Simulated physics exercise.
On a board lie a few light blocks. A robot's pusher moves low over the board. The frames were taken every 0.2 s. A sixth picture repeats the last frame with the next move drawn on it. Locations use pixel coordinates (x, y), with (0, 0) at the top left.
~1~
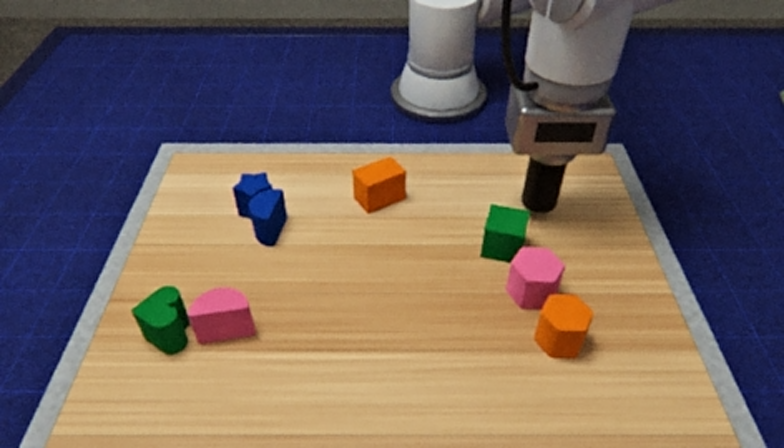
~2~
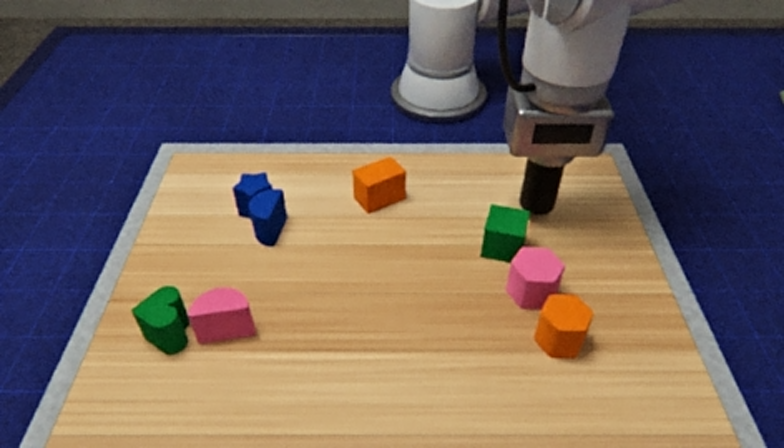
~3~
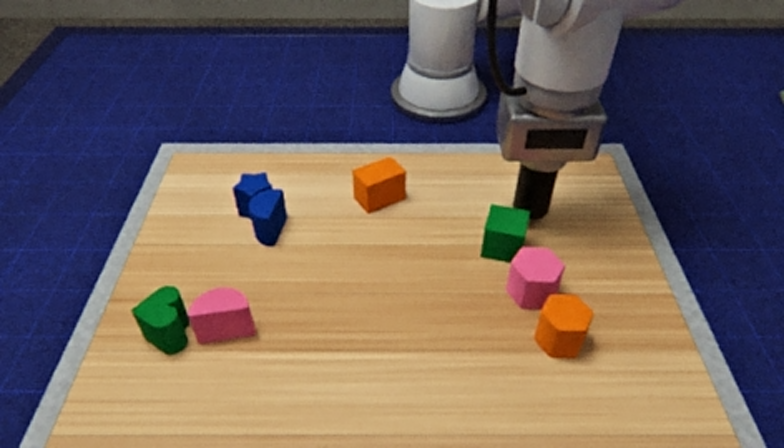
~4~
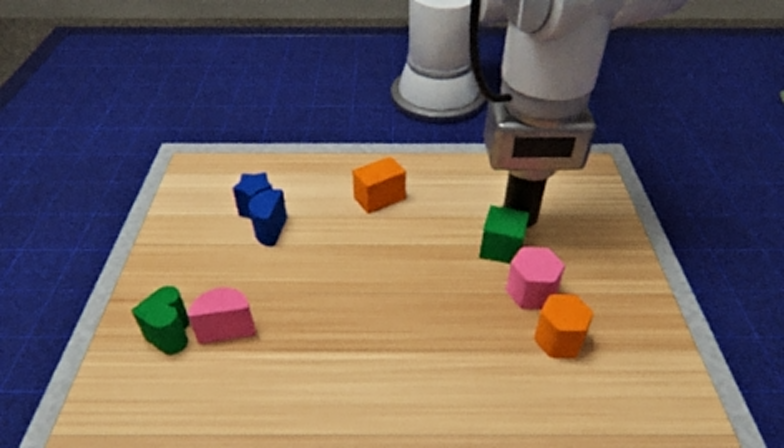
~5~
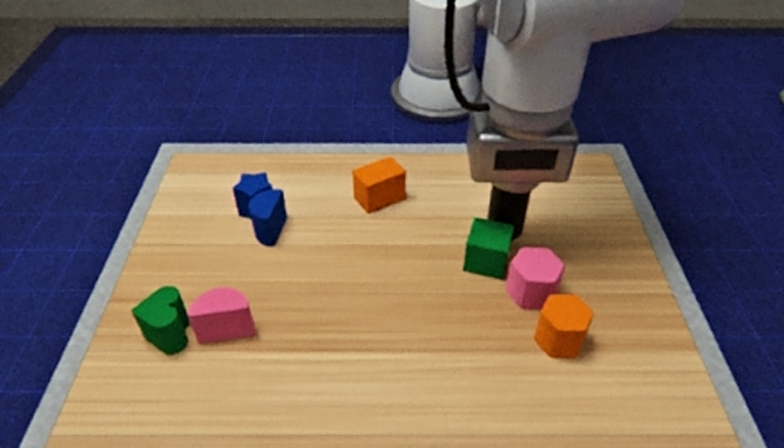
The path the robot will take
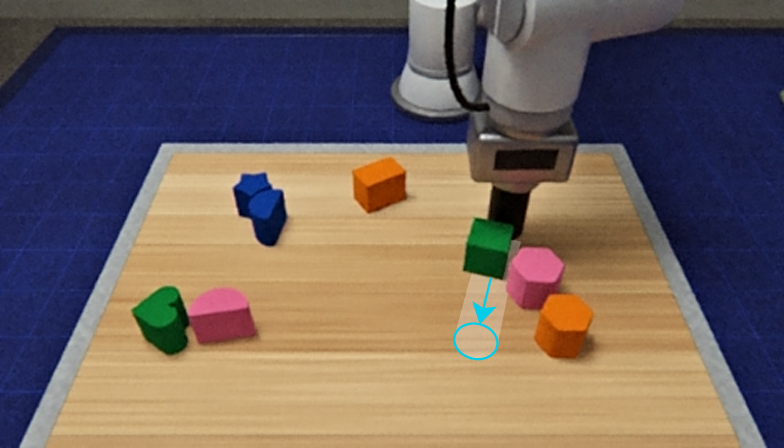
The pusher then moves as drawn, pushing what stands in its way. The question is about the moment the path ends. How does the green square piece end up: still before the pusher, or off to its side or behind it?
That block drops off.
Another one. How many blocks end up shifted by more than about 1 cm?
Counting only shifts above 1 cm, I get one block.
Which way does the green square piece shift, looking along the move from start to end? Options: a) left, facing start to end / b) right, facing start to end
b
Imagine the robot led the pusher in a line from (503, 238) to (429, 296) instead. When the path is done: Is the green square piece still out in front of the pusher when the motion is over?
Yes.
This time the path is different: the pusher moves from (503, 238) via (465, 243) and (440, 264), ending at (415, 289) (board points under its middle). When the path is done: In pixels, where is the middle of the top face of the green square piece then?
By then it is at (476, 256).
Drawn move, in a line from (503, 238) to (476, 341).
On the path given first. One third of the way, pusher (495, 259); green square piece (469, 259), turned 35° clockwise.
Two thirds of the way, pusher (486, 293); green square piece (447, 284), turned 75° clockwise; pink hexagon (540, 266).
At the end, pusher (477, 332); green square piece (439, 289), turned 85° clockwise; pink hexagon (540, 266); orange hexagon still.
